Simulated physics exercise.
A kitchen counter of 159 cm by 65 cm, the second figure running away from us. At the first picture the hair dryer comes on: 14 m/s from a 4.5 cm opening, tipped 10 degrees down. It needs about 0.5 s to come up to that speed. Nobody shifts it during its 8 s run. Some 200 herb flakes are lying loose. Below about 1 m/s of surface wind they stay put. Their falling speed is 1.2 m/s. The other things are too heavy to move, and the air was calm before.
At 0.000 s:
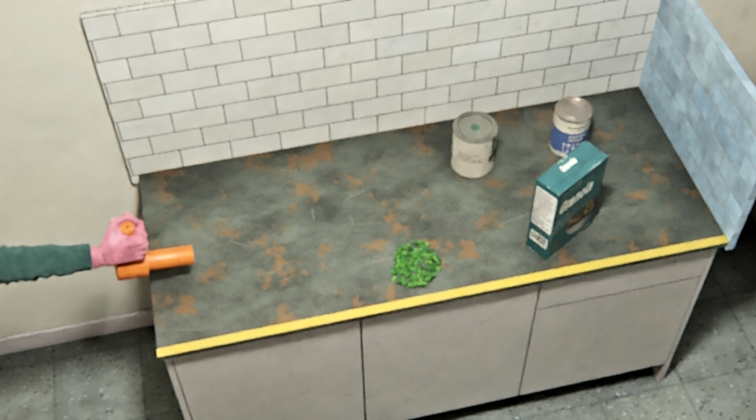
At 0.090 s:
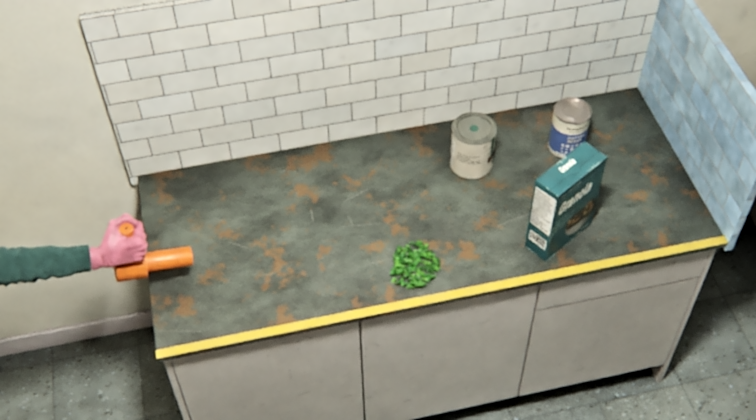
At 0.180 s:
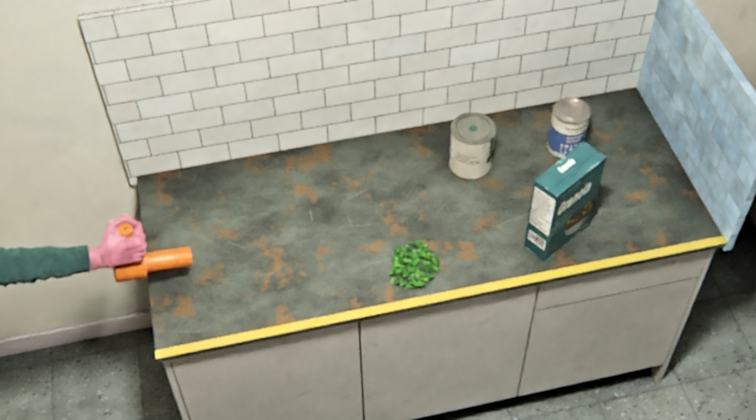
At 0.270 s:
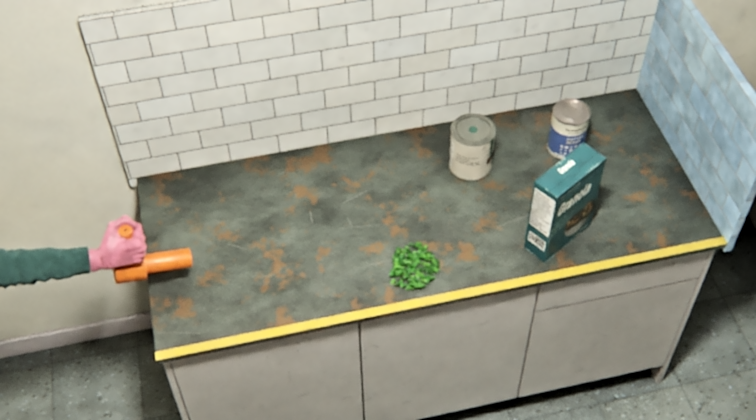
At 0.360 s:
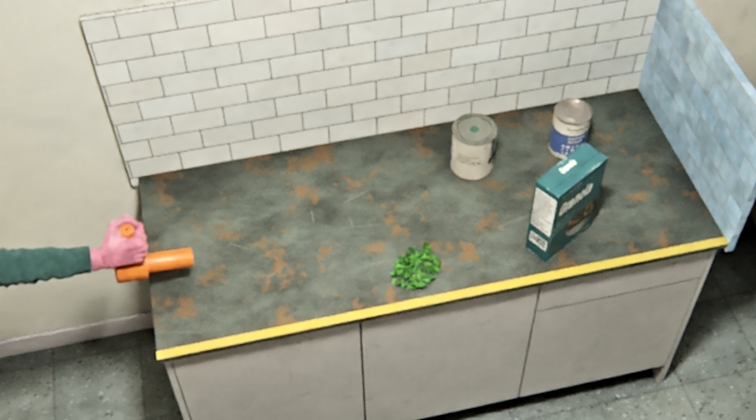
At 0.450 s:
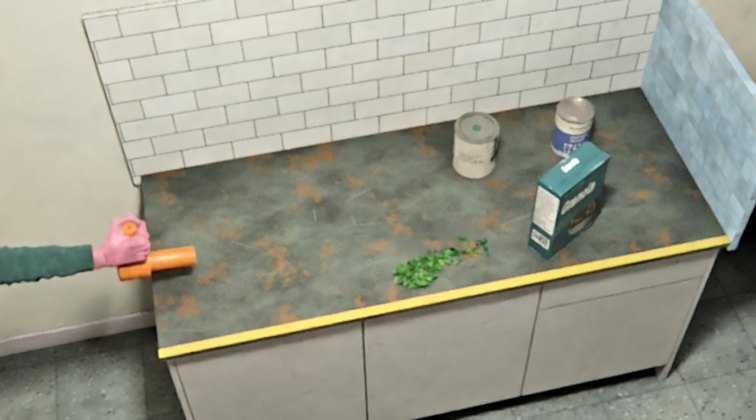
On a kitchen counter with two tins and a green carton, a gloved hand held an orange hair dryer still at the left while a pile of green herb flakes sat, then partly spread rightward.
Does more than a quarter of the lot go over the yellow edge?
Answer: Yes.
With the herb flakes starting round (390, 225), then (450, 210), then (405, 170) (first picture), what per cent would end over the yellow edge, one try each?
In that order: 40 %, 60 %, 0 %.
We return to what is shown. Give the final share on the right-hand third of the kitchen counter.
Near 2 %.
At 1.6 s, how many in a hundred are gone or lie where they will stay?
About 90 %.
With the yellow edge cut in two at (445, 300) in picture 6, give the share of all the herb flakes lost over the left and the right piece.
Some 0 % left, 100 % right.
After 1.6 s the count stands so, 88 % are over the yellow edge.
After 2.6 s the count stands so, 90 % are over the yellow edge.
After 4.4 s the count stands so, 94 % are over the yellow edge.
After 8.0 s, at the end, 98 % are over the yellow edge.
